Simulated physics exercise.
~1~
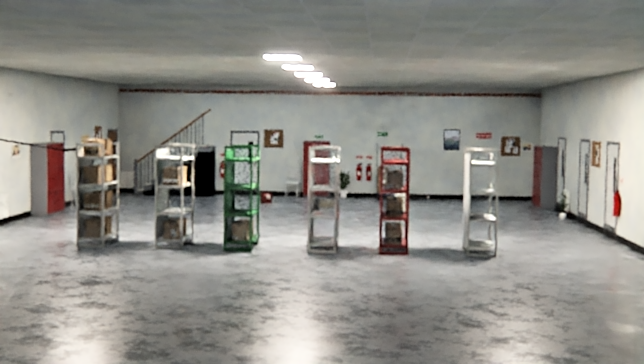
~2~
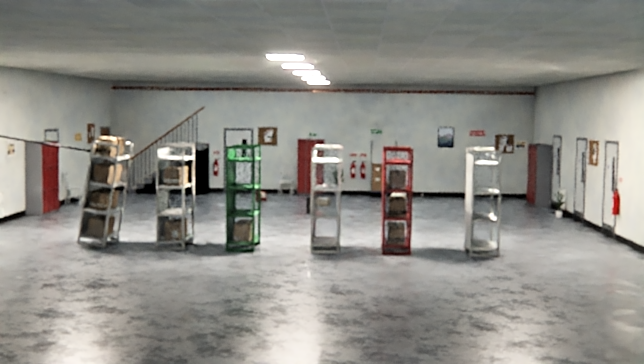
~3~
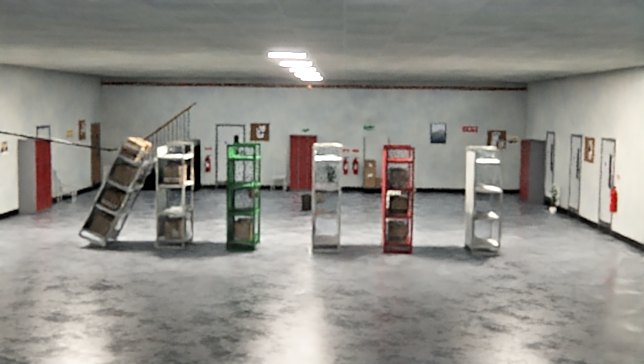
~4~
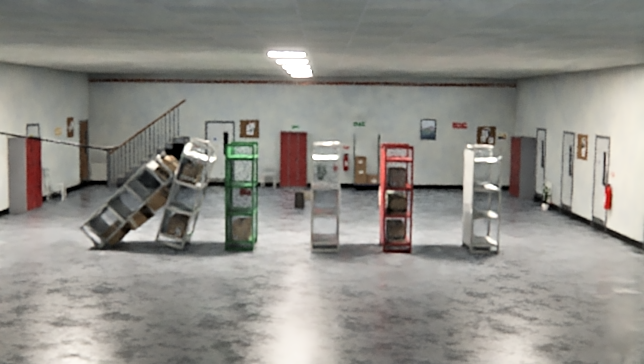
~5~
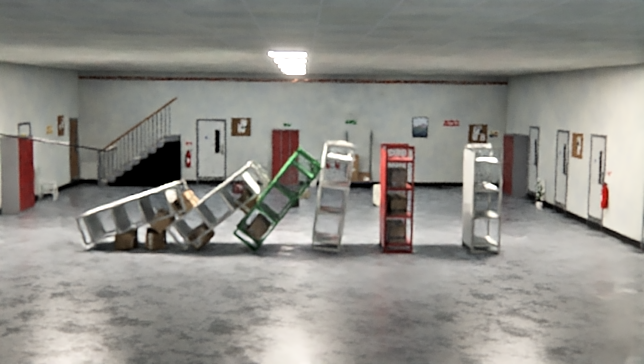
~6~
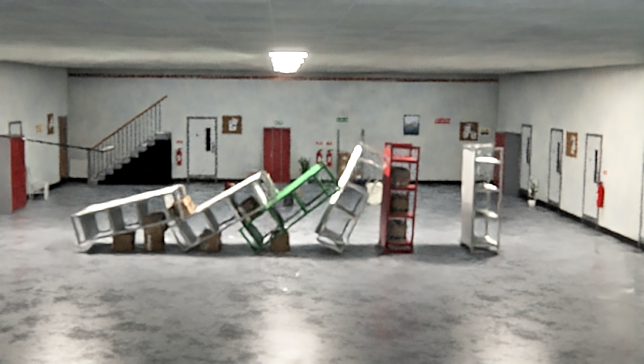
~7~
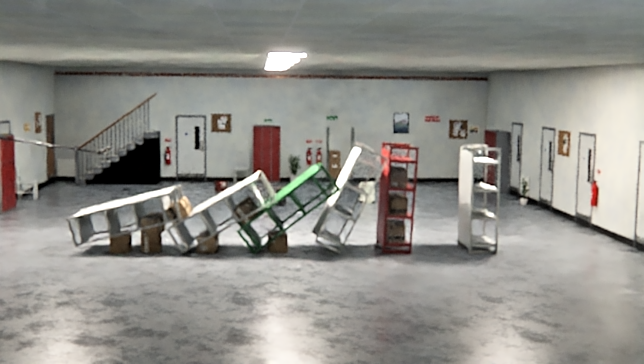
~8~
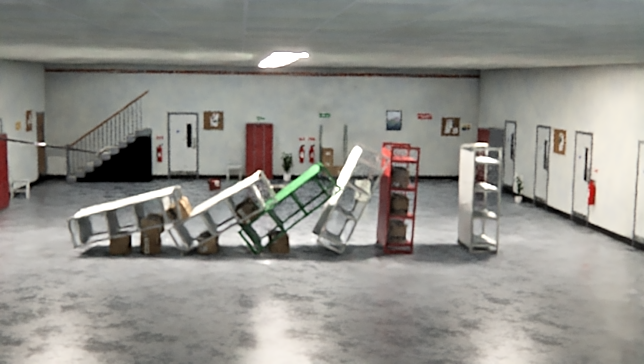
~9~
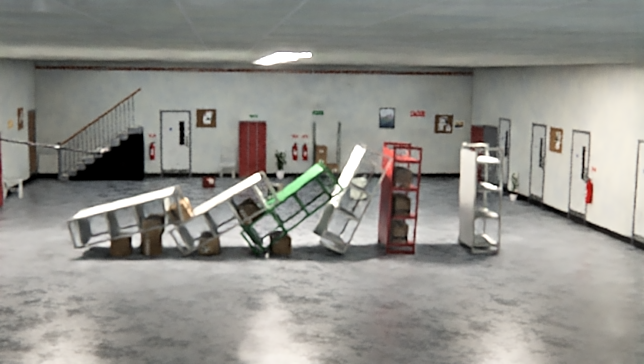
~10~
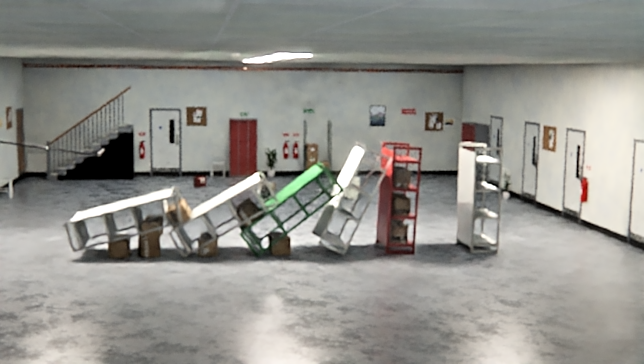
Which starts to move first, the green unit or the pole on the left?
The pole starts to move first. The green unit stays upright until the units to its left have begun toppling towards it.
